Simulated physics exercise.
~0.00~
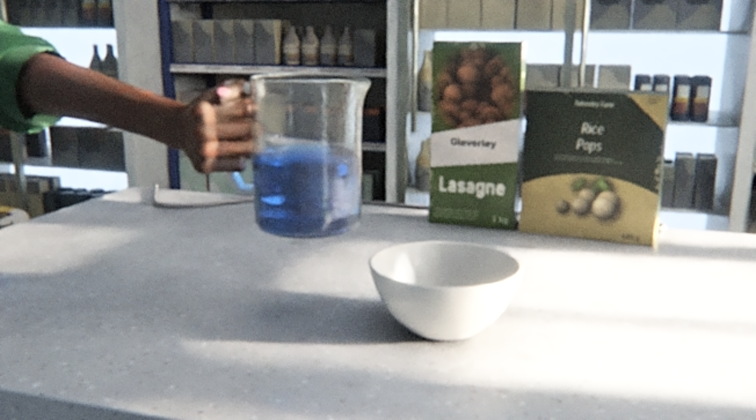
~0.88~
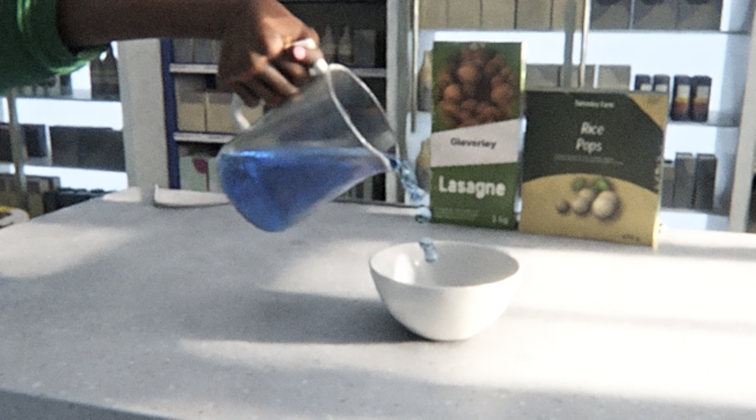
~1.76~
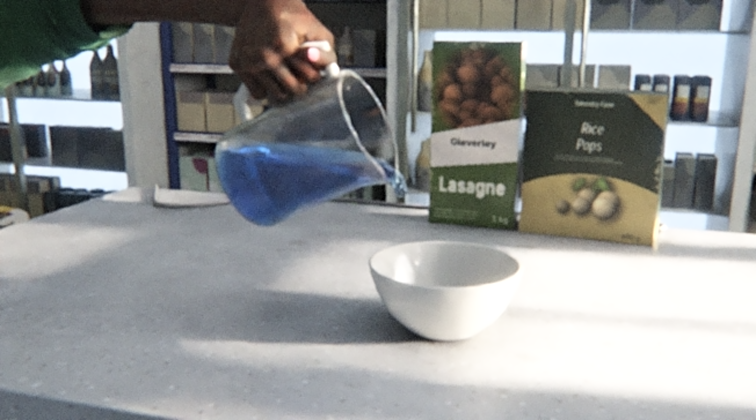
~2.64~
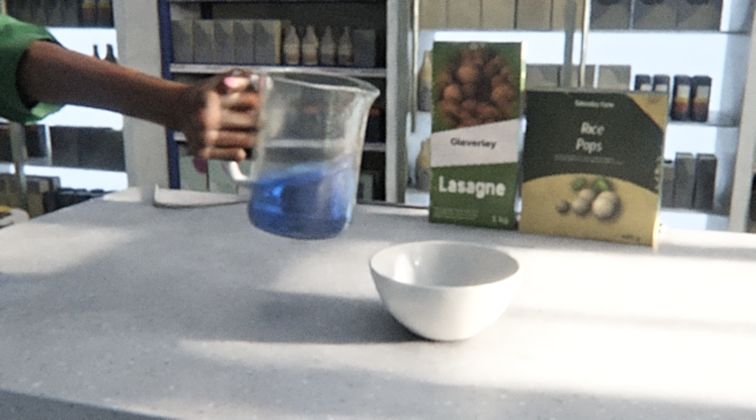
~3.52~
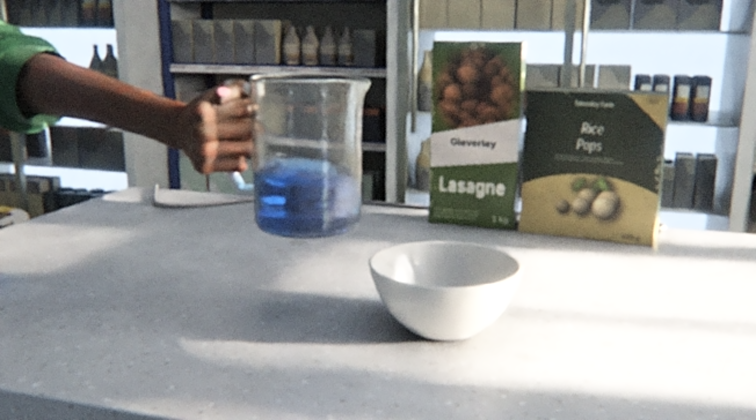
A hand tips a pitcher of blue liquid, pours some towards a white bowl, then levels it.
